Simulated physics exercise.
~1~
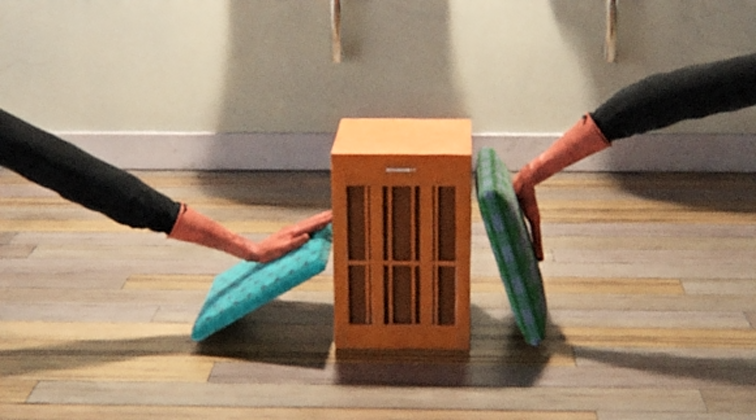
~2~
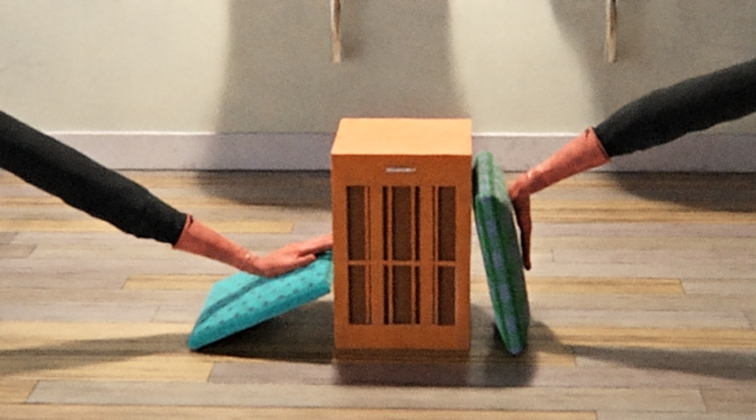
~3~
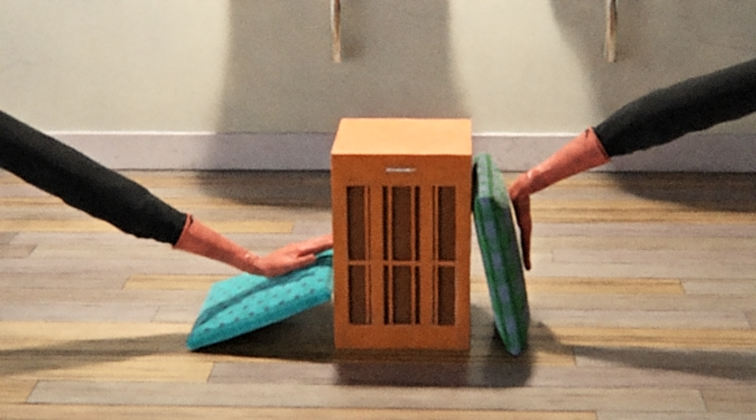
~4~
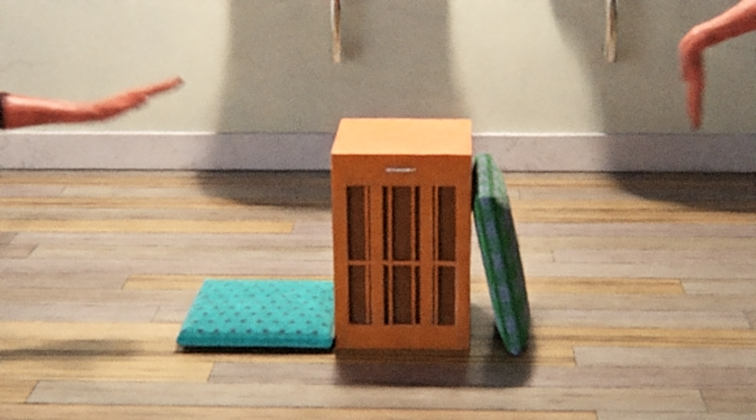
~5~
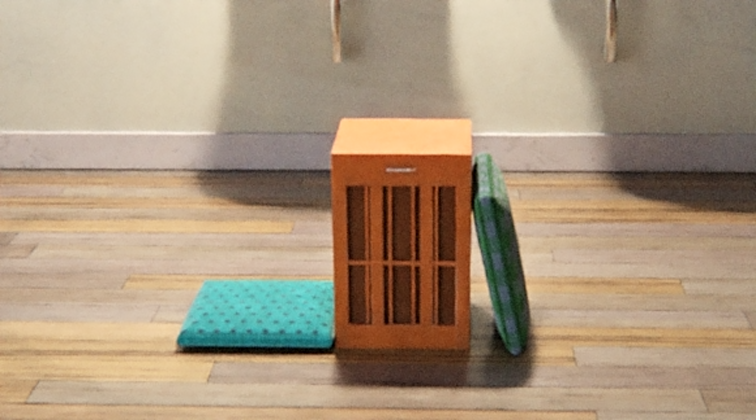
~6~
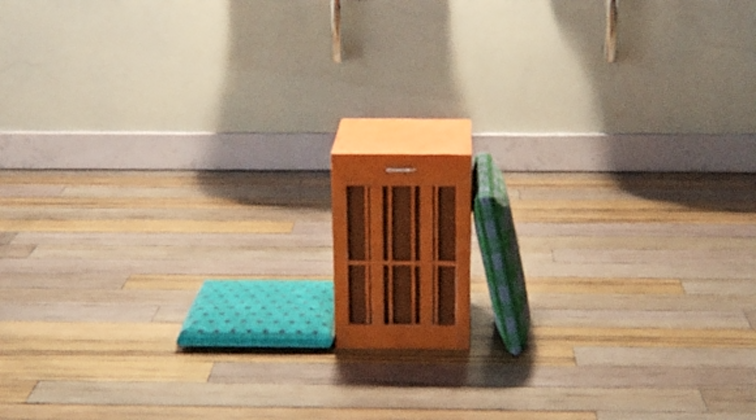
On a wooden floor by a pale wall, two hands held a turquoise seat pad and a green cushion against opposite sides of an orange crate, then let go; the left pad dropped flat while the right cushion stayed leaning.
